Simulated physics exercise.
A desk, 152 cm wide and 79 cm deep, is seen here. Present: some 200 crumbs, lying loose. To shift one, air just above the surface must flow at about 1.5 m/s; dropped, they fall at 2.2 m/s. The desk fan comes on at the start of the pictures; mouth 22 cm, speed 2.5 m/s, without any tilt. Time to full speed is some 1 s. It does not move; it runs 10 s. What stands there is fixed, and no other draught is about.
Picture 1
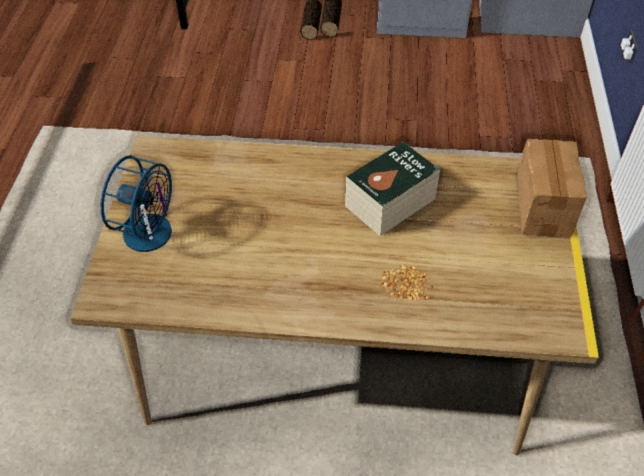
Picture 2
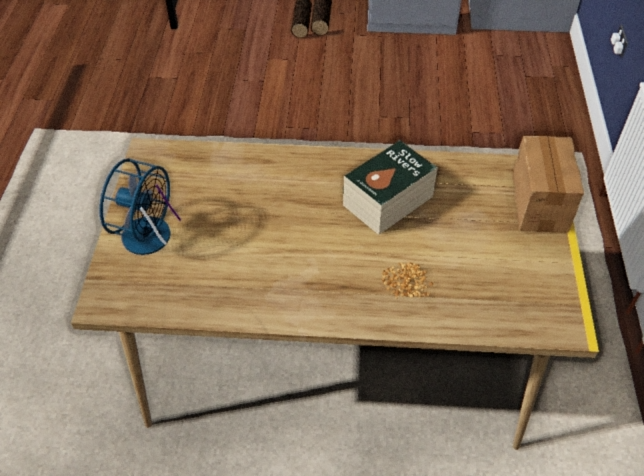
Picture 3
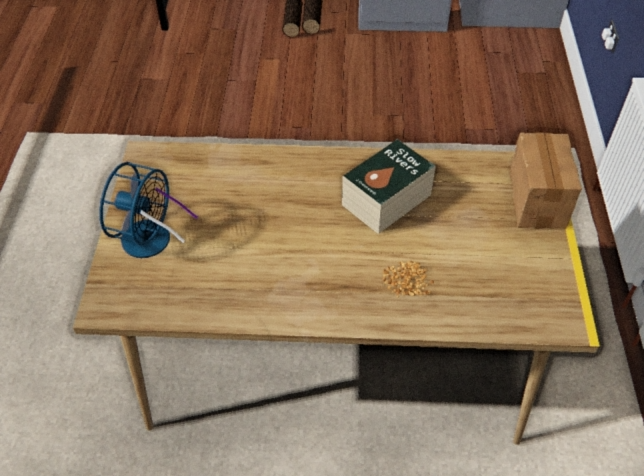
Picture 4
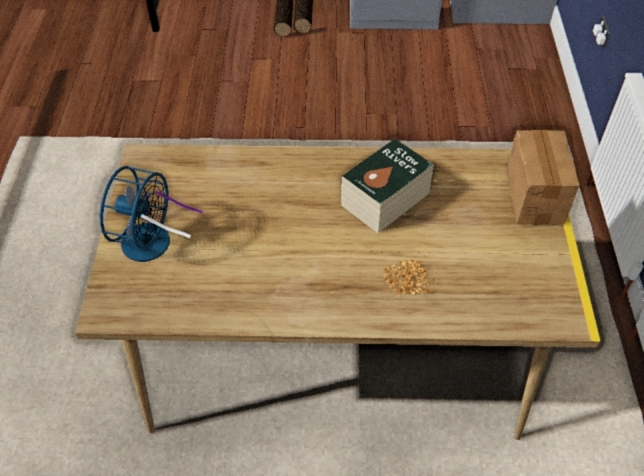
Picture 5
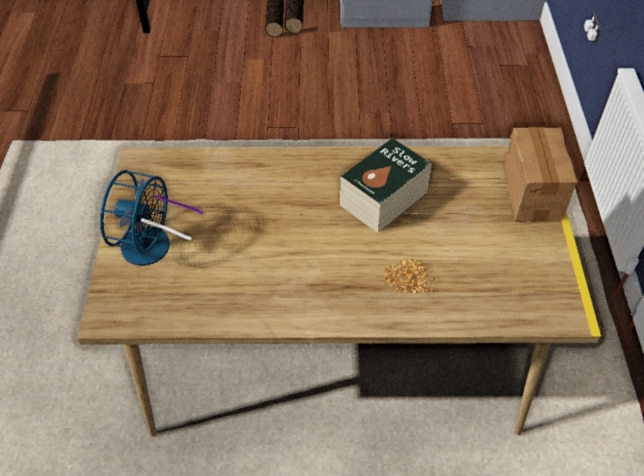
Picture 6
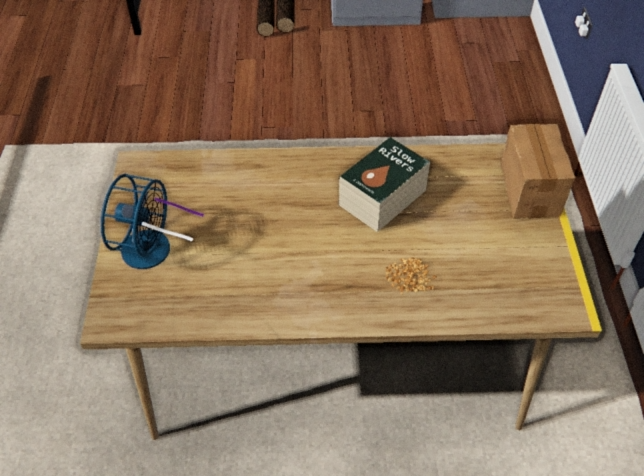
On a wooden table over a pale rug, a blue desk fan stands at the left, with a book, a box and a scatter of crumbs to its right. The fan starts up and its ribbons lift and stream out rightward, while the crumbs stay still and the view drifts slightly.
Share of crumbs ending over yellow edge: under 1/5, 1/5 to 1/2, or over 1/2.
Watch, the greater part will wind up over that edge.
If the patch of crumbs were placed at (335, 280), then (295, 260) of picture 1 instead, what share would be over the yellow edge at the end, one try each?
70 %, 60 %.
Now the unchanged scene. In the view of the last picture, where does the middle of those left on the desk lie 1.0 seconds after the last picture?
Their middle would be near (460, 283) in the last picture.
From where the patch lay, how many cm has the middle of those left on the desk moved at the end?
I'd say around 20 cm.
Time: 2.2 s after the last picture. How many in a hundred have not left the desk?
Roughly 60 per cent.
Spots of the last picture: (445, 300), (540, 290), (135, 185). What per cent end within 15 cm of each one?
Taking the spots one by one, around 10 %, 10 % and 0 %.
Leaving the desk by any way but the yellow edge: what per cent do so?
Estimated share: Around 1 %.
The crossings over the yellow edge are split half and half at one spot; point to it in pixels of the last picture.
Median crossing point, approx. (592, 299).
Then, 1.0 s after the last picture, 0 % are over the yellow edge; the middle of those still in play is near (460, 283); 0 % have settled or left.
Then, 2.2 s after the last picture, 38 % are over the yellow edge; the middle of those still in play is near (485, 274); 36 % have settled or left.
Then, 4.6 s after the last picture, 60 % are over the yellow edge; the middle of those still in play is near (464, 272); 60 % have settled or left.
Then, 9.1 s after the last picture, at the end, 70 % are over the yellow edge; the middle of those still in play is near (481, 271).
